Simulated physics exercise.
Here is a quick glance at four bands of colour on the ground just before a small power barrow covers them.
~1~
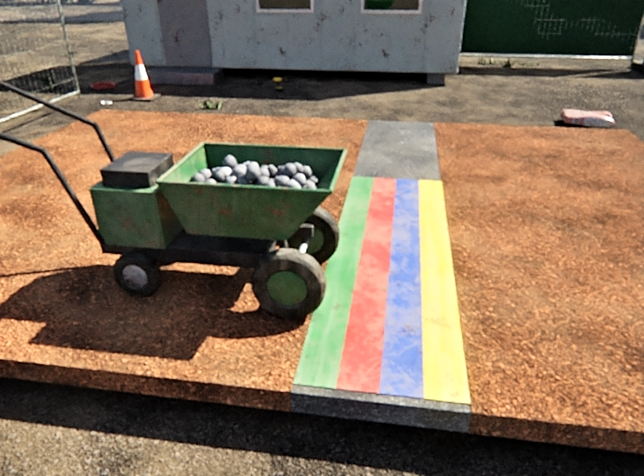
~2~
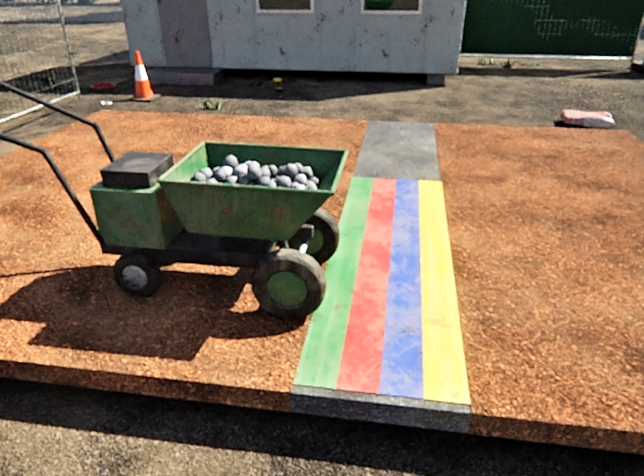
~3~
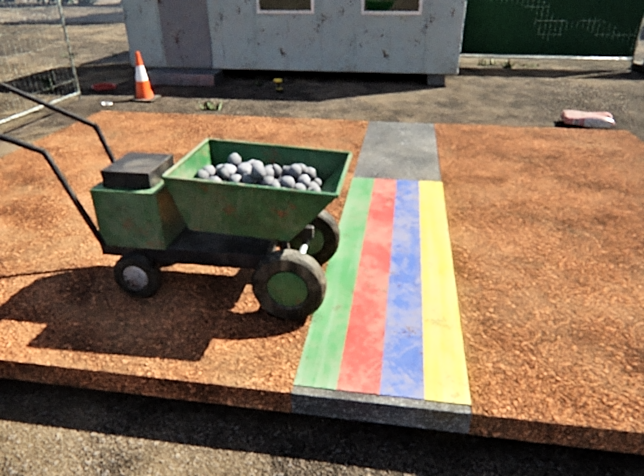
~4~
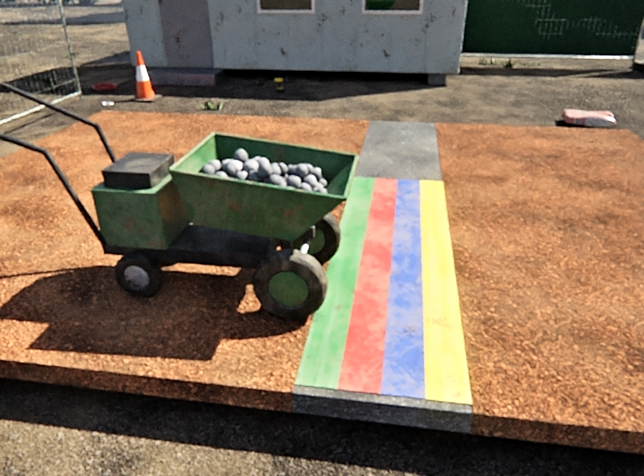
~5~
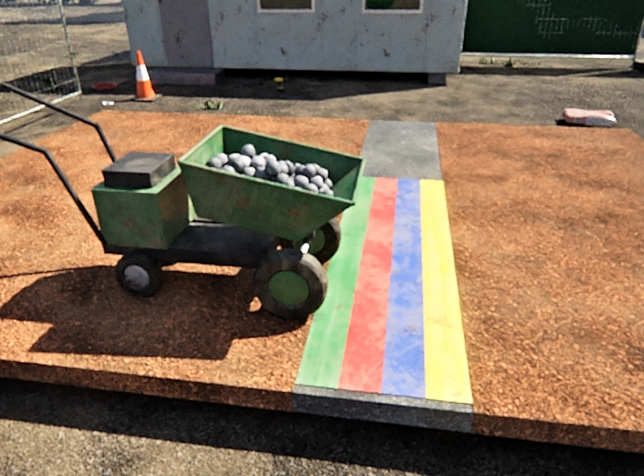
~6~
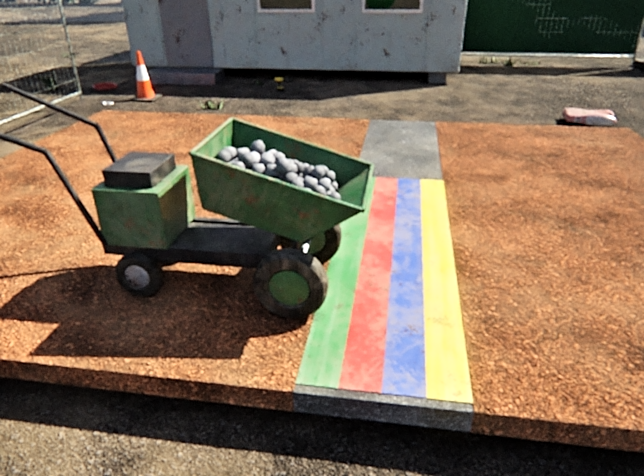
A green barrow's skip of round cobbles gradually tilts to the right beside four coloured strips.
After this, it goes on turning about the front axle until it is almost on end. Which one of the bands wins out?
Yellow wins out.
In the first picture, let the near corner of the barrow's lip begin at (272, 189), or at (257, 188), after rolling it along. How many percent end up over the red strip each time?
First place: Around 30 per cent. Second place: Around 30 per cent.
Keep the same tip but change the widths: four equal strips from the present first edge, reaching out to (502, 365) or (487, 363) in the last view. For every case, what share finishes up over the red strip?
Roughly 0 per cent, then roughly 0 per cent.
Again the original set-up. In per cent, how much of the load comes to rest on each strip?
In percent: Green strip 0, red strip 0, blue strip 15, yellow strip 35.
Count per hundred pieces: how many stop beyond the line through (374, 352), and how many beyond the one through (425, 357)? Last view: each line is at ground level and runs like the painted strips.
In order, some 80 % then some 60 %.
Just after the last frame, skip tipped steeply; every one in the skip.
A moment on, skip tipped right over; the larger part in the skip; about a tenth over the blue strip; about a tenth over the yellow strip; just a few falling; just a few off the paint.
Further on, skip tipped right over; roughly a quarter in the skip; about a tenth over the blue strip; roughly a third over the yellow strip; roughly a quarter off the paint.
When it is over, skip tipped right over; roughly a quarter in the skip; not one over the green strip; not one over the red strip; roughly a quarter over the blue strip; roughly a third over the yellow strip; roughly a quarter off the paint.
